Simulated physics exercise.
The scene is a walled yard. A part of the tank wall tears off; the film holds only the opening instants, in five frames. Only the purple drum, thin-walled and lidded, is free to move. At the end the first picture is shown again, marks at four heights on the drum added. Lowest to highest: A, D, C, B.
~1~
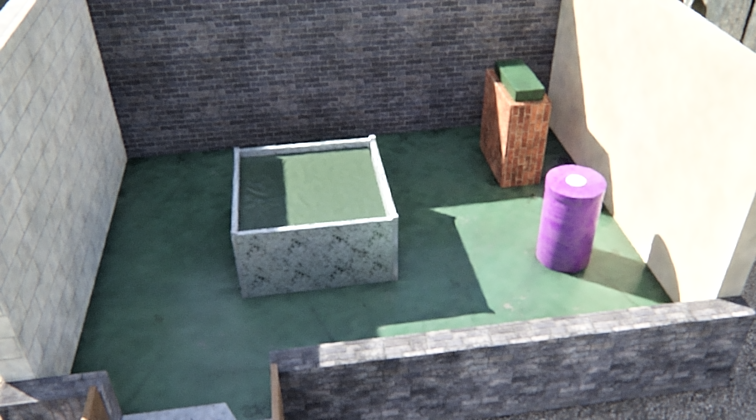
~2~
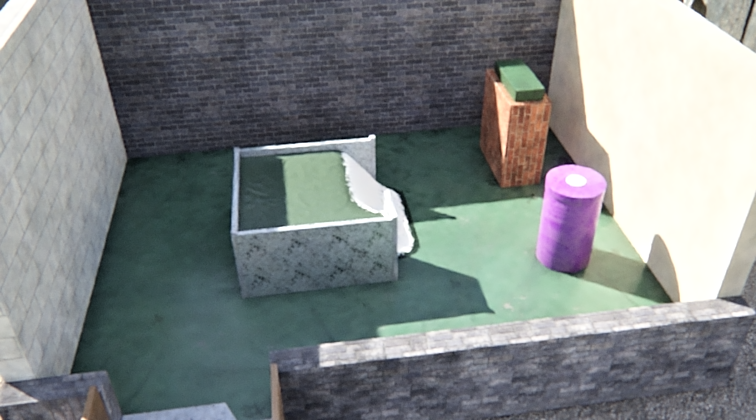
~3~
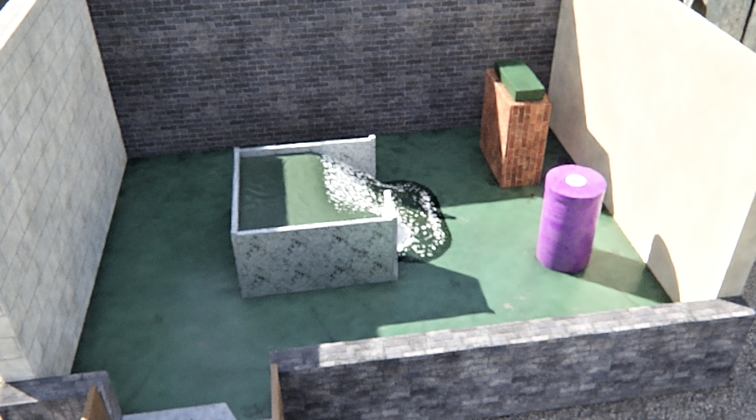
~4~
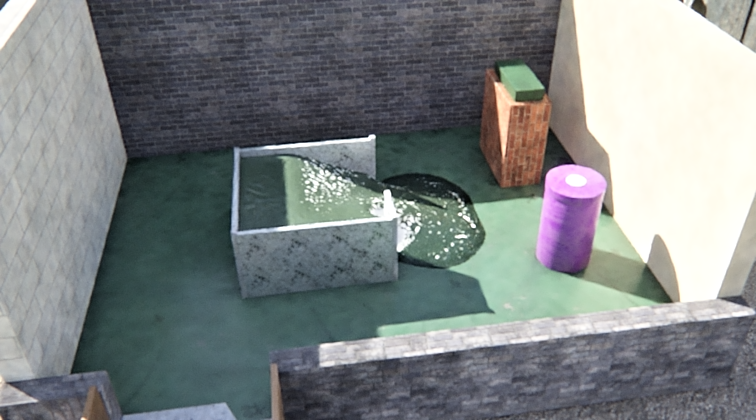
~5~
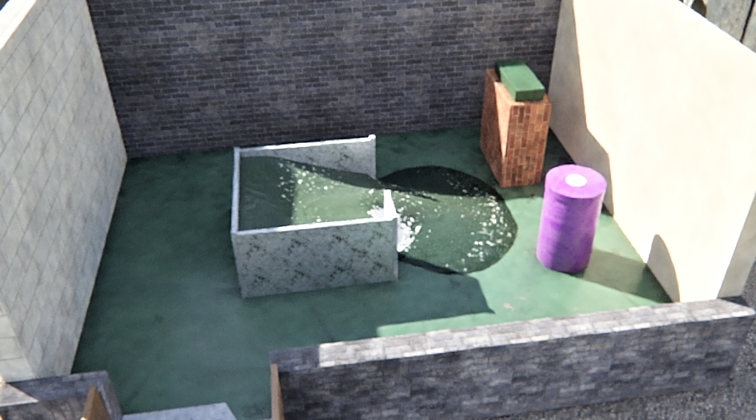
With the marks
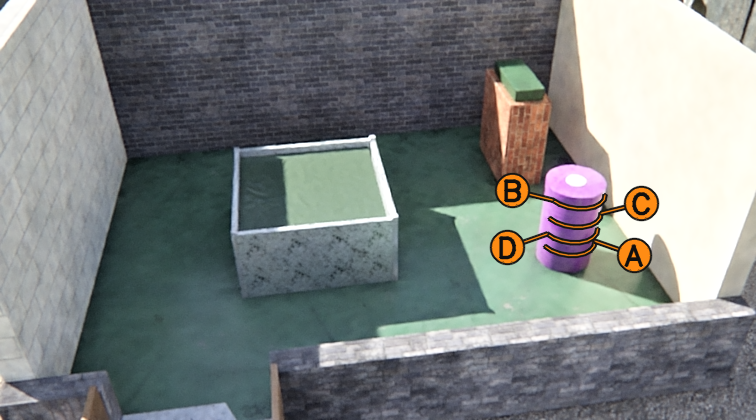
Dark water pouring from the open right side of a stone tank, spreading across a green yard floor toward a still purple drum.
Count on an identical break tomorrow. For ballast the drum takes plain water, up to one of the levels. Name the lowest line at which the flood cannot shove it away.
Choose A.
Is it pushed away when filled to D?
No.
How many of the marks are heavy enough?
All four.
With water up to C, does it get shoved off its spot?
No, that is safe.
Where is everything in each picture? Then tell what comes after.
Lid of the purple drum at (577, 181); tank full, its middle at (310, 188); open gate at (190, 365).
Water covers 2 % of the ground and is seen nearest the drum at (410, 250).
Water covers 5 % of the ground and is seen nearest the drum at (439, 246).
Water covers 8 % of the ground and is seen nearest the drum at (473, 243).
Lid of the purple drum at (577, 181); water covers 11 % of the ground and is seen nearest the drum at (510, 231).
On the marked copy, A at (577, 255); B at (586, 208); C at (582, 227); D at (579, 242); from the bottom up A, D, C, B.
With A, it does not move.
With B, it does not move.
With C, it does not move.
With D, it does not move.
